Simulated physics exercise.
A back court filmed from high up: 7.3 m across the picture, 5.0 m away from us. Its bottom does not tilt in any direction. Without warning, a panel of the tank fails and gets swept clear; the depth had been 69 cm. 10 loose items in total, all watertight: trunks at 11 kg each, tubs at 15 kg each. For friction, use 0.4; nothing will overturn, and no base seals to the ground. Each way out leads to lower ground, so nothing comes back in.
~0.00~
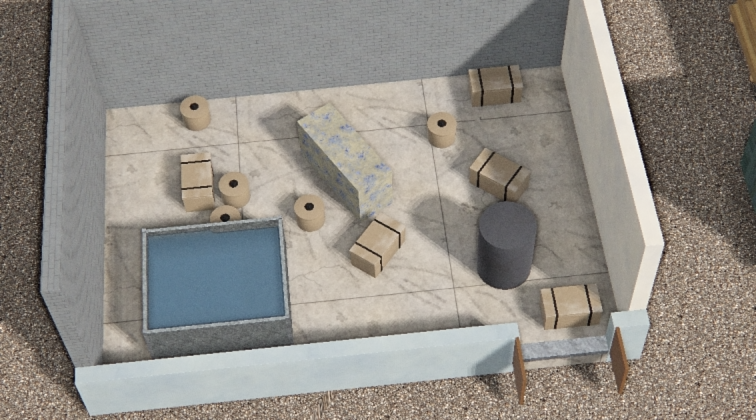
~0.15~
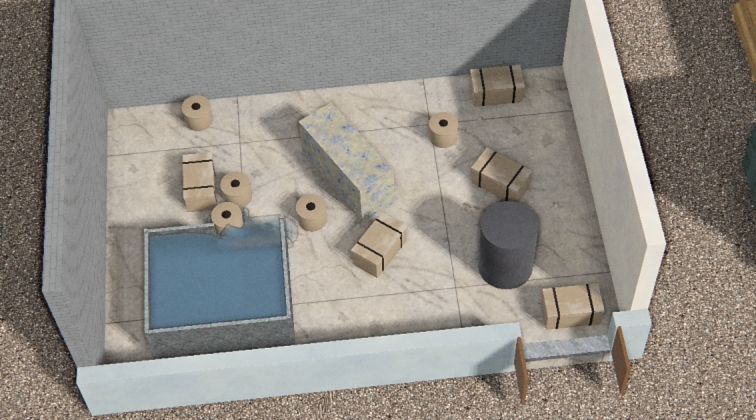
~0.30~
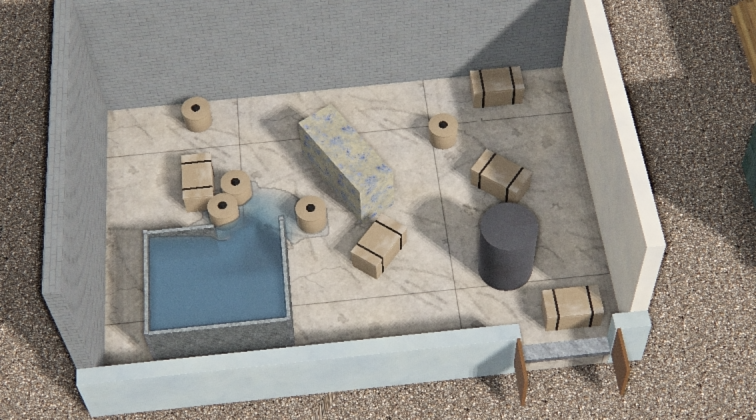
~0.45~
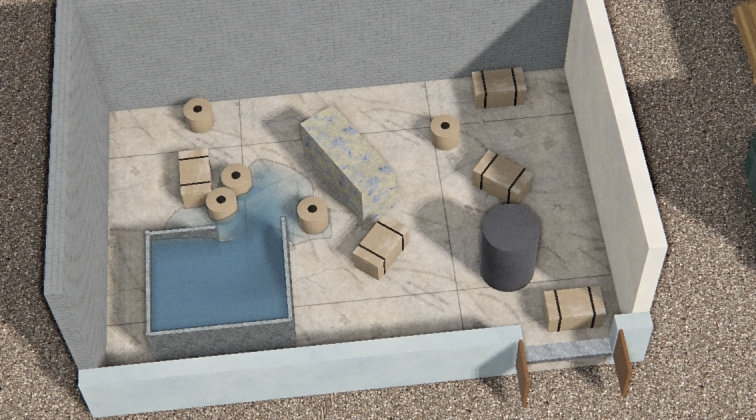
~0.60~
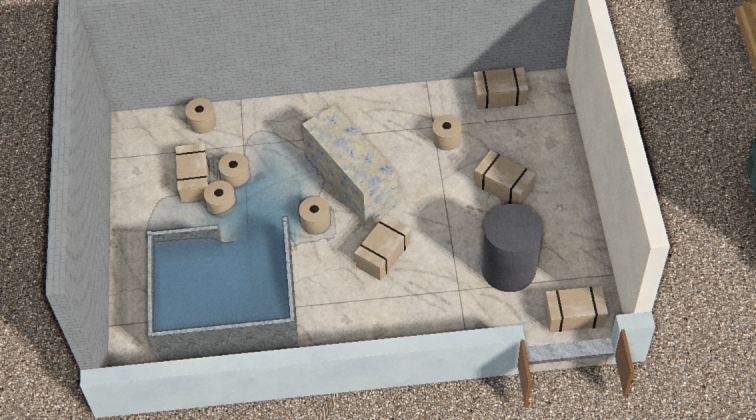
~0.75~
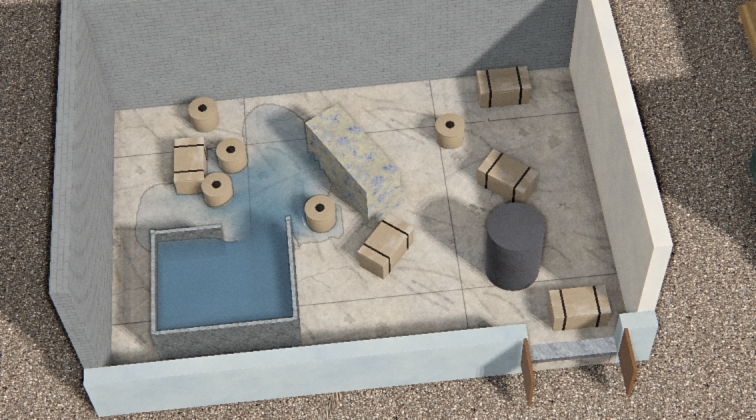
Water spilling through a gap in the tank's back wall and spreading across the courtyard floor, nudging nearby tubs and a trunk.
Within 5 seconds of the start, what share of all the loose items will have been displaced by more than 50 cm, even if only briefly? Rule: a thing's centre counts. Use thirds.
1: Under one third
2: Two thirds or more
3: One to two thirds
2.
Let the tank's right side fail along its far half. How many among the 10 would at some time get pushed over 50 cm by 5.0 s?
Result: 5.
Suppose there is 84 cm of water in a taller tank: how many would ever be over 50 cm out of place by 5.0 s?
Under that setup the answer is 8.
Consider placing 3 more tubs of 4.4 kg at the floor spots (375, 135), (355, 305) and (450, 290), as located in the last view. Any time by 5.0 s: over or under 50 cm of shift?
Result, in sequence: Above the mark / below the mark / below the mark.
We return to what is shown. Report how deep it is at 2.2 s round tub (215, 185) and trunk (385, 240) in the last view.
I'd put it at 8 cm and 2 cm respectively.
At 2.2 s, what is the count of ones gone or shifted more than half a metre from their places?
I make it 5.
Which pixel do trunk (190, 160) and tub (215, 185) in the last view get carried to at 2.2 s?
They should sit about (123, 112) and (153, 130) in the last view.
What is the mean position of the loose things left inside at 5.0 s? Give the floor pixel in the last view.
Averaged position, last view: Near pixel (362, 220).
After 1.1 s 3 of 10 are over 50 cm from their spots; 0 afloat.
After 2.2 s 5 of 10 are over 50 cm from their spots; 3 afloat.
After 3.5 s 7 of 10 are over 50 cm from their spots; 5 afloat.
After 5.0 s 7 of 10 are over 50 cm from their spots, and 7 have been at some point; 3 afloat.
